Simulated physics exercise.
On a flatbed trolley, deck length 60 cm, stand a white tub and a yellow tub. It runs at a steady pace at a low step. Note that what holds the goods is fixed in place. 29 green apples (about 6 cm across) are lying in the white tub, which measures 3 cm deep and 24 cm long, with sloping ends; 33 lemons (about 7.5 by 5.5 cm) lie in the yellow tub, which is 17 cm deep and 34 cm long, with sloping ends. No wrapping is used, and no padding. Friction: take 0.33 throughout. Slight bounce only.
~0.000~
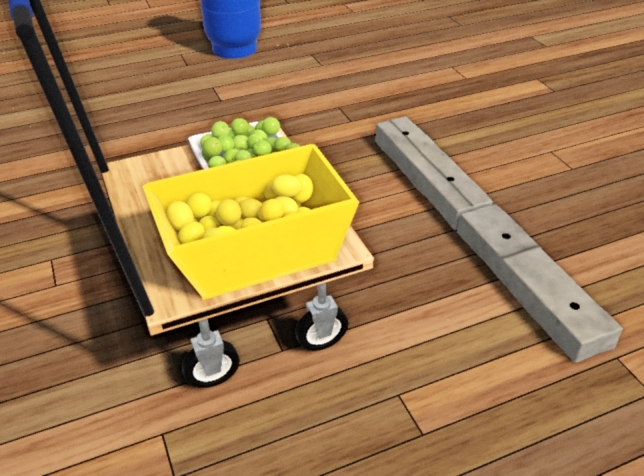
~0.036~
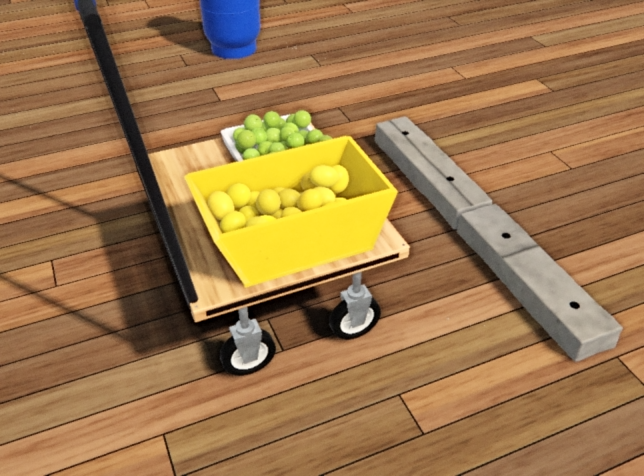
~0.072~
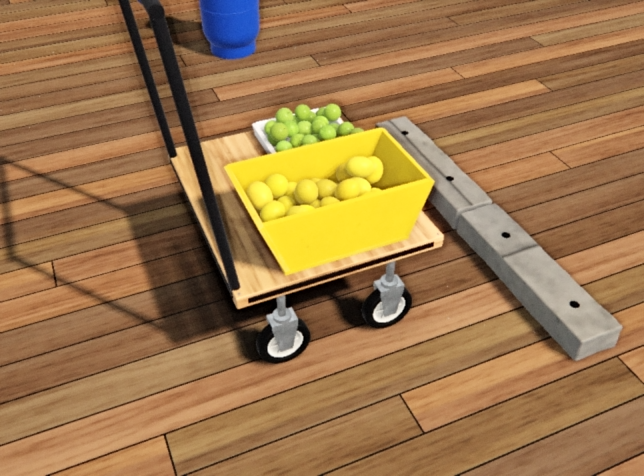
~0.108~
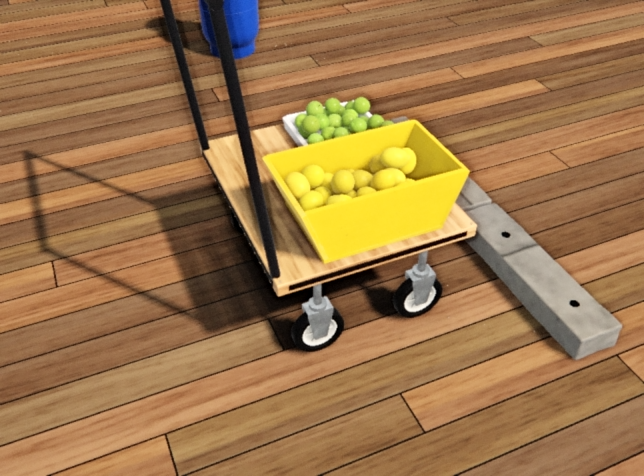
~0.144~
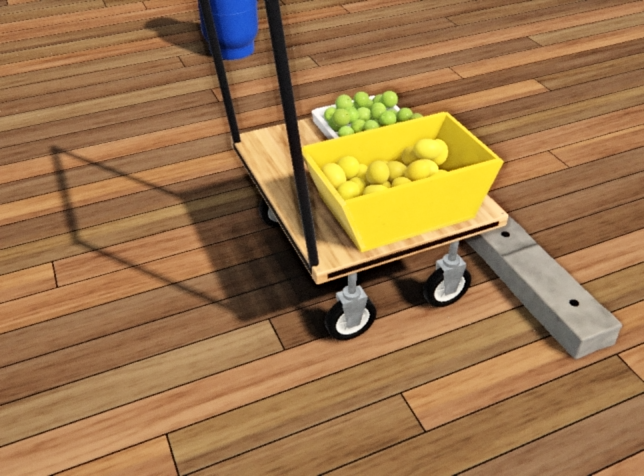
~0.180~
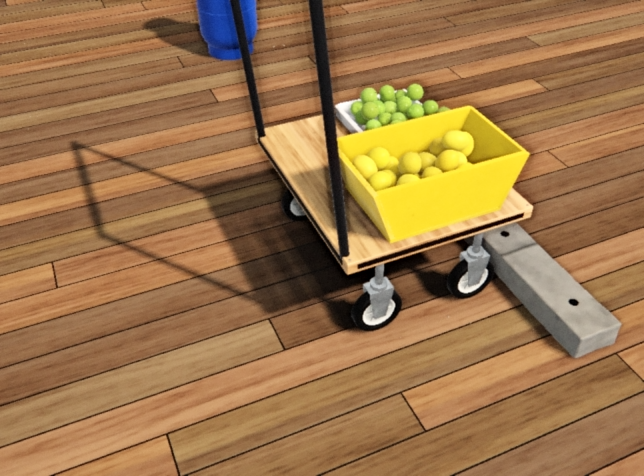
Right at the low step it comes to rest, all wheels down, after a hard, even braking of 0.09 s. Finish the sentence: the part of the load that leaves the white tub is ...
... bigger than a sixth.
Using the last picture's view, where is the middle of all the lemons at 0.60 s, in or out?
The middle is around (464, 168).
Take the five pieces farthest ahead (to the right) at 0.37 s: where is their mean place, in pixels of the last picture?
Close to (524, 103).
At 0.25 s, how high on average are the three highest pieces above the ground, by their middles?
Roughly 54 centimetres.
After 0.25 s, the white tub is down by 5 of 29 and the yellow tub has all 33.
After 0.37 s, the white tub is down by 10 of 29 and the yellow tub has all 33.
After 0.60 s, the white tub is down by 10 of 29 and the yellow tub is down by 1 of 33.
Outcome (at 1.10 s), the white tub is down by 10 of 29 and the yellow tub is down by 1 of 33. Asked share, 10 of 29, 34 per cent.
